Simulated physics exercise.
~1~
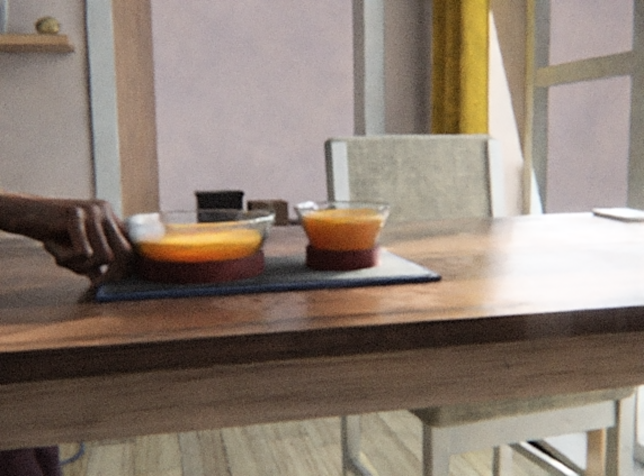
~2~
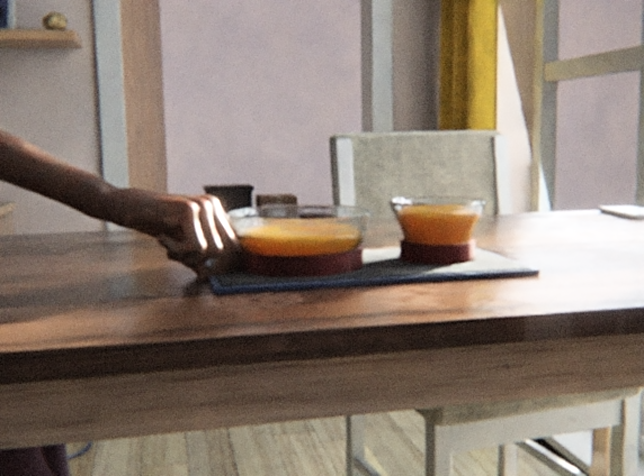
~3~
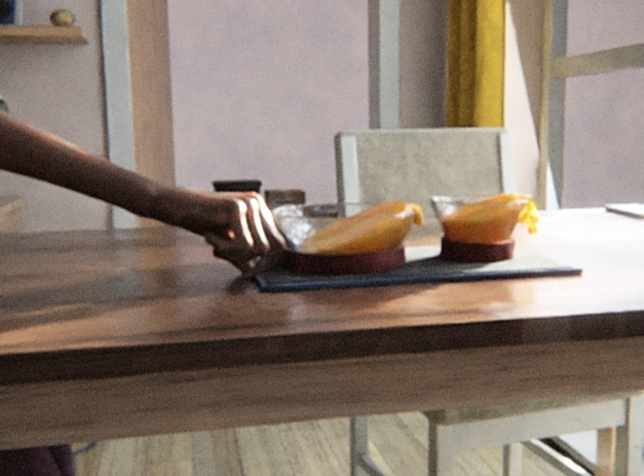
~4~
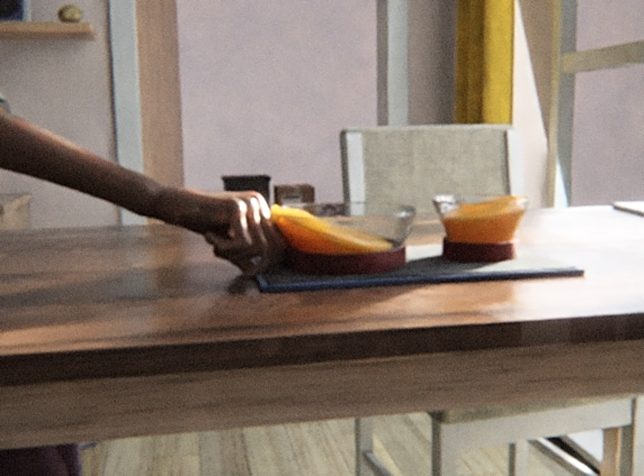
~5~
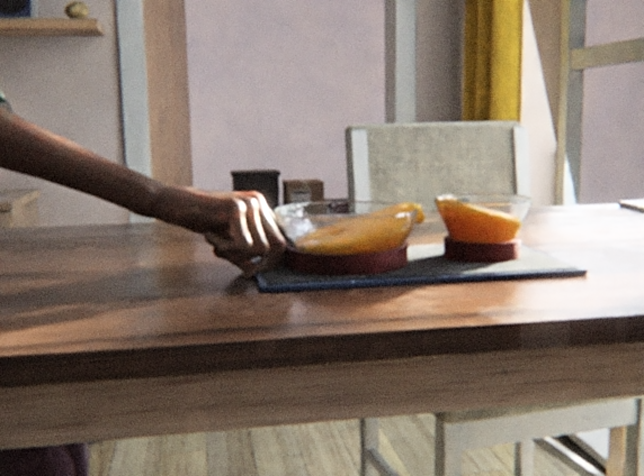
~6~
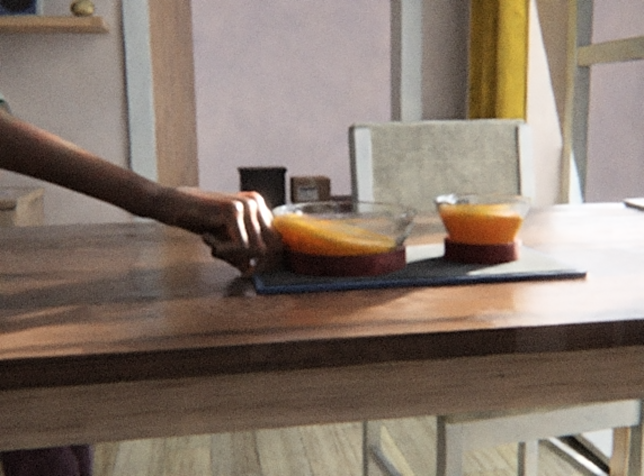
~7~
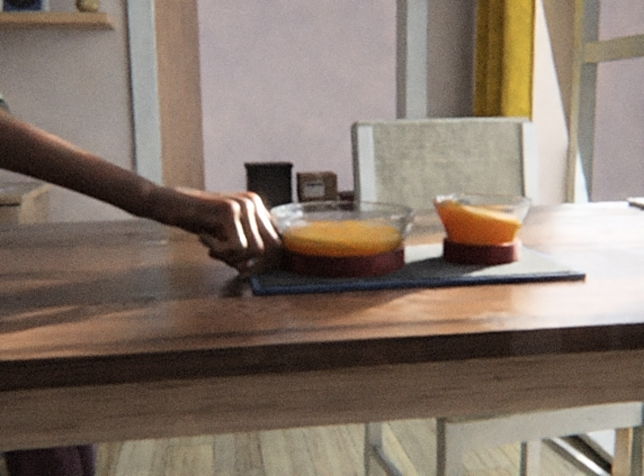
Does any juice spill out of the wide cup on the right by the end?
Yes, the wide cup loses some of its juice. It surges over the right side of the rim as the tray comes to a stop.
